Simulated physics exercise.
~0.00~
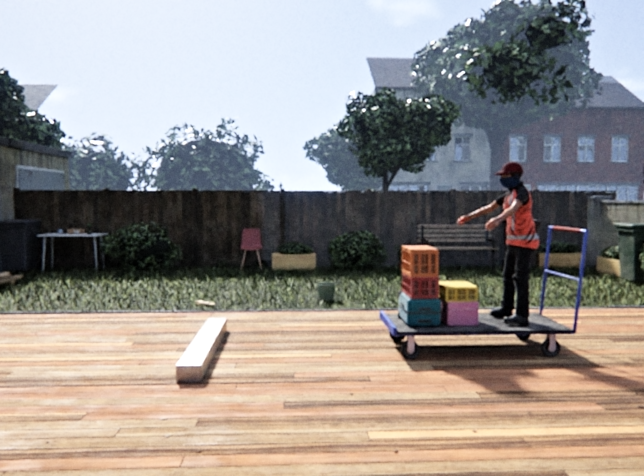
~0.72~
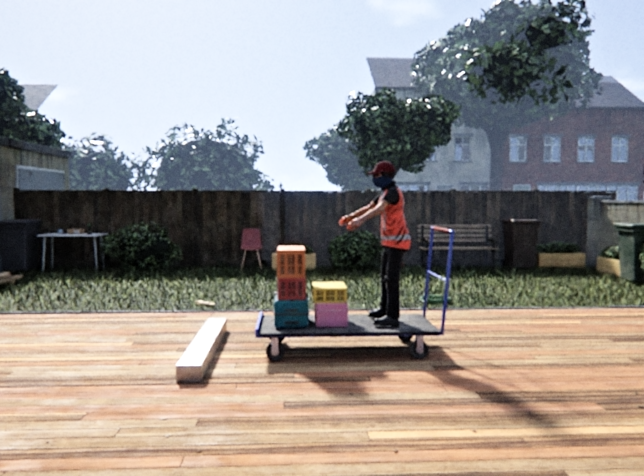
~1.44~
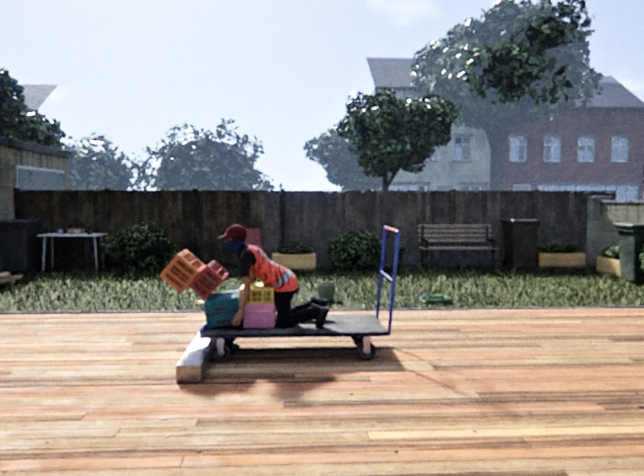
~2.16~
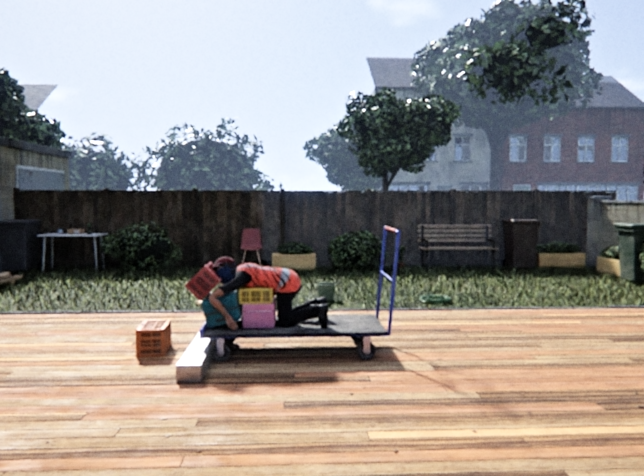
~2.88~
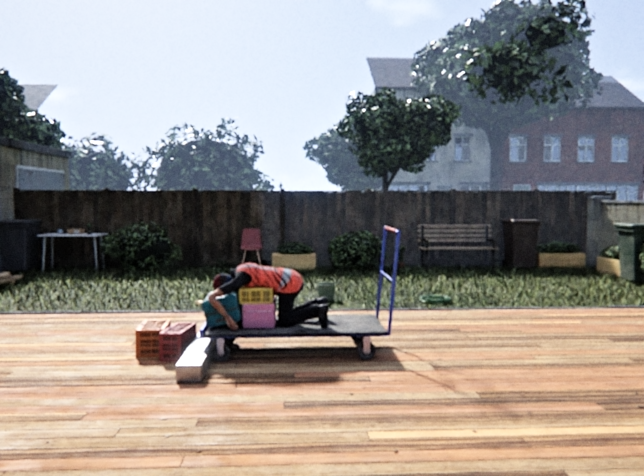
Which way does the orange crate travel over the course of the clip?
The orange crate moves to the left, first riding on the trolley and then tumbling over the kerb onto the deck beyond it.
